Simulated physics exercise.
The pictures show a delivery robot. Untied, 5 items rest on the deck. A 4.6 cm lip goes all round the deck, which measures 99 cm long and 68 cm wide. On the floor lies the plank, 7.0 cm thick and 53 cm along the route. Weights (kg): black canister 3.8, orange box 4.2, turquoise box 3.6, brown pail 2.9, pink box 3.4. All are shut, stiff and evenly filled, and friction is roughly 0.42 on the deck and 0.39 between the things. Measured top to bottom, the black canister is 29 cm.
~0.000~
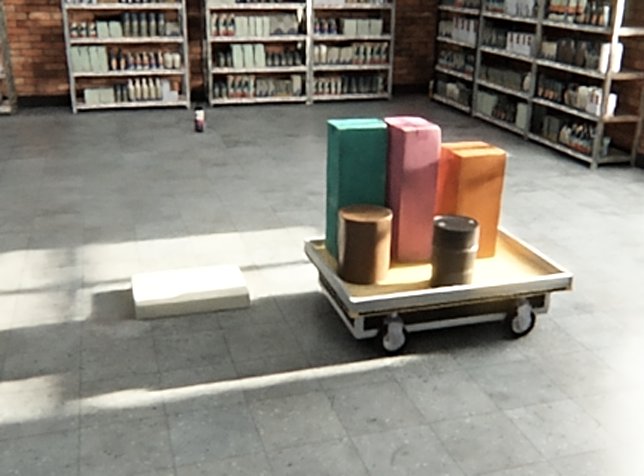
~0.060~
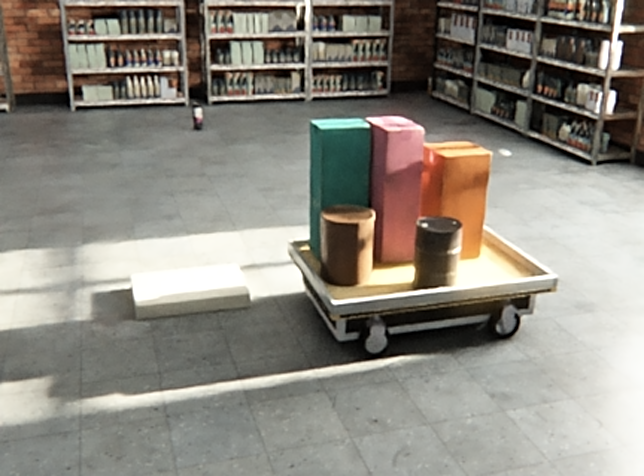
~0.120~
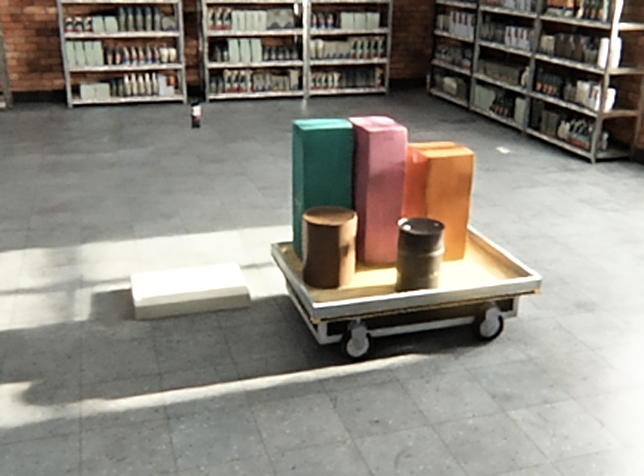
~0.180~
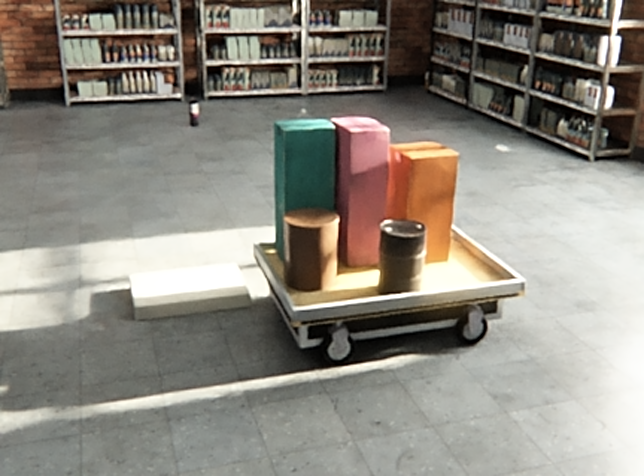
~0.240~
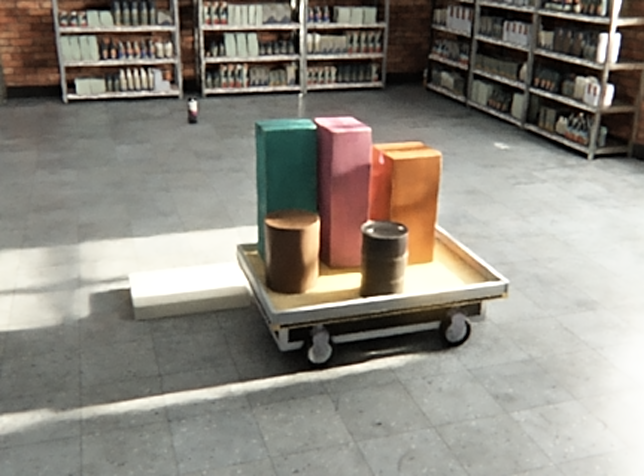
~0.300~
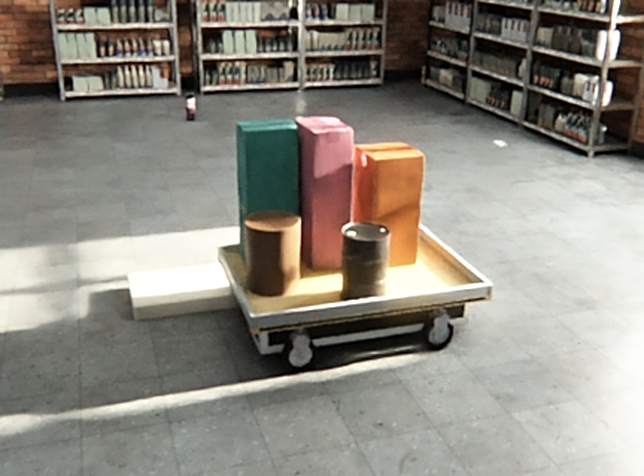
A wheeled cart carrying three tall boxes, turquoise, pink and orange, with a brown pail and a black canister in front, rolled slowly left across the tiled floor, partly blocking the pale plank from view.
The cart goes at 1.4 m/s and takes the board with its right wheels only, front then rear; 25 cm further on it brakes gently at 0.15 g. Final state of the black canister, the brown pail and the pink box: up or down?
Black canister up; brown pail down; pink box down.
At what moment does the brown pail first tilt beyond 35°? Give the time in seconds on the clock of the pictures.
Near 0.8 s on the clock.
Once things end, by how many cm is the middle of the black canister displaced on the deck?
Displacement: Approx. 2 cm.
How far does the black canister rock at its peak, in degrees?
Roughly 8 degrees.
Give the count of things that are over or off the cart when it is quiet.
So, 4 in all.
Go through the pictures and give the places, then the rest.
In the first frame, cart has run 0 cm; black canister (454, 255); brown pail (364, 244); pink box (407, 190).
In the second frame, cart has run 8 cm; orange box (452, 202); turquoise box (339, 190).
In the third frame, cart has run 17 cm; orange box (436, 203); turquoise box (322, 191).
In the fourth frame, cart has run 25 cm; orange box (420, 204); turquoise box (304, 192).
In the fifth frame, cart has run 34 cm; orange box (403, 205); turquoise box (286, 193).
In the sixth frame, cart has run 42 cm; black canister (365, 264); brown pail (272, 253); pink box (322, 194).
After 0.60 s, cart has run 84 cm; pink box 24° off upright near (258, 195); brown pail 23° off upright near (192, 254); turquoise box 24° off upright.
After 0.90 s, cart has run 126 cm; pink box 42° off upright near (186, 199); brown pail 38° off upright near (74, 279); turquoise box 49° off upright.
After 1.20 s, cart has run 168 cm; orange box now off the cart; pink box on its side near (119, 248); brown pail on its side.
After 1.50 s, cart has run 208 cm; pink box on its side near (16, 294); brown pail on its side; turquoise box 55° off upright.
In the end (2.7 s), off the cart and tipped over, orange box; toppled on the deck, turquoise box, brown pail and pink box; black canister under 10 cm from the start.
